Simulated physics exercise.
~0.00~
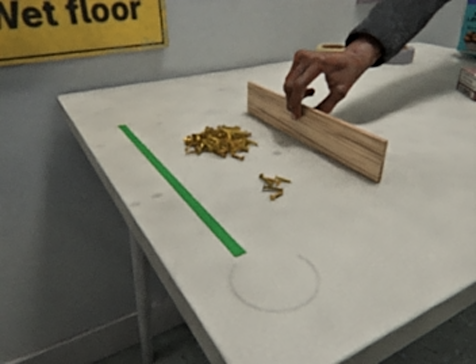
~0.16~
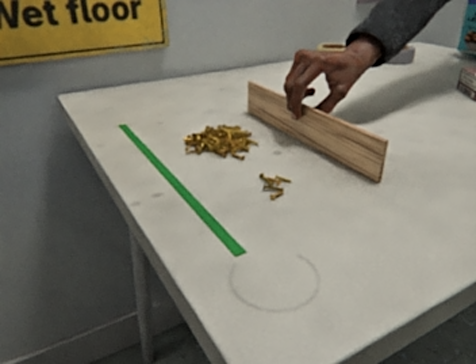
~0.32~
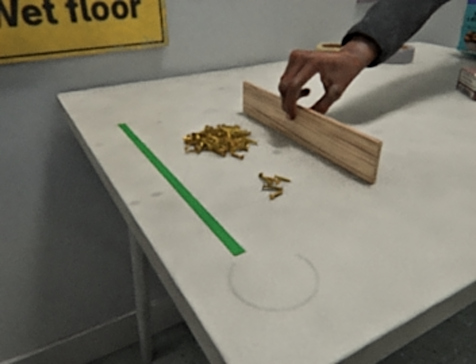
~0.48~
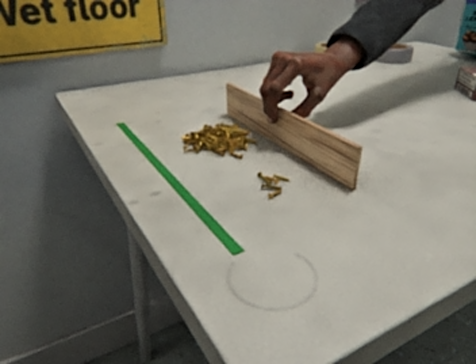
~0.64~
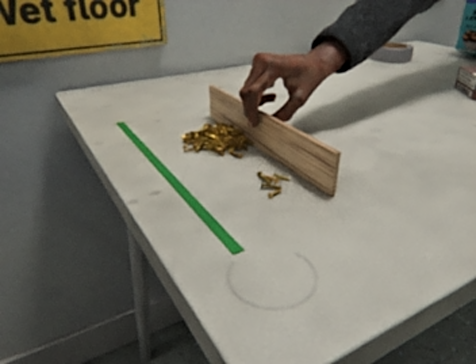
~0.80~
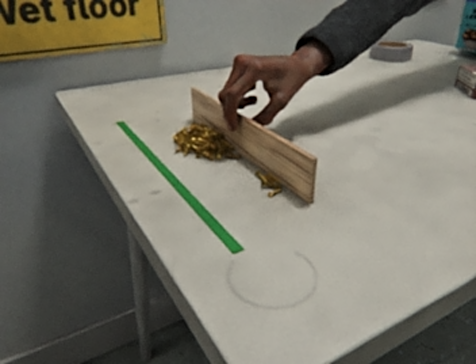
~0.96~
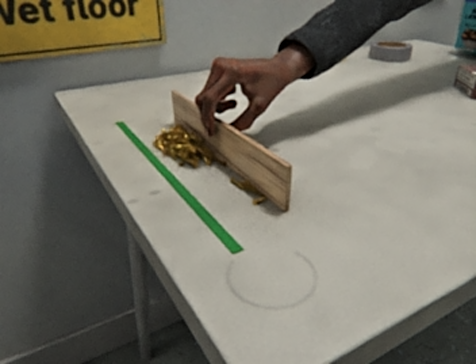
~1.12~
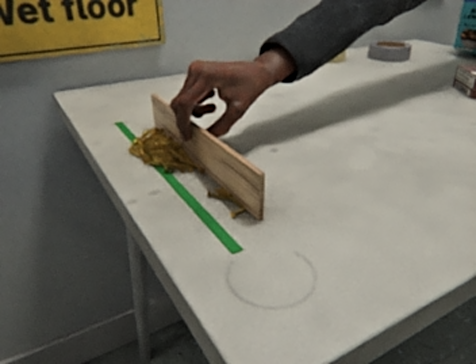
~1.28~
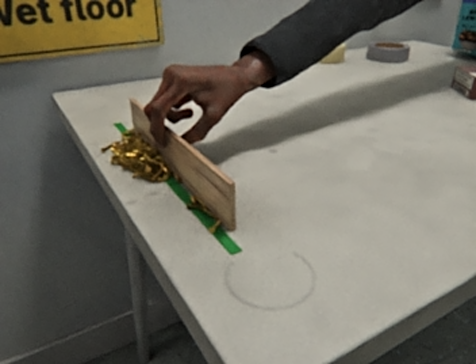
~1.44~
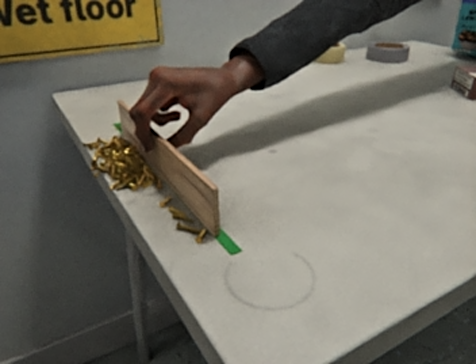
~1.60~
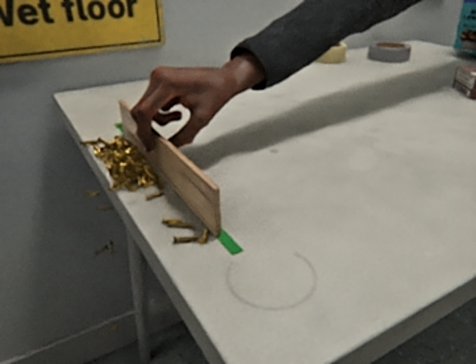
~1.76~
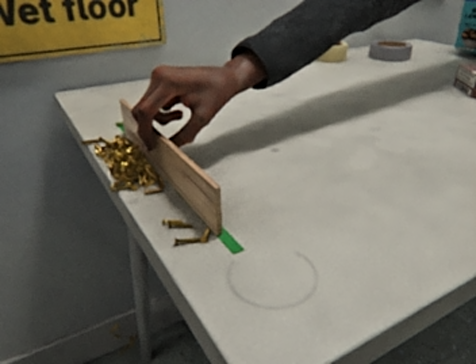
A hand pushes brass screws with a wooden strip to green tape, and a few fall.
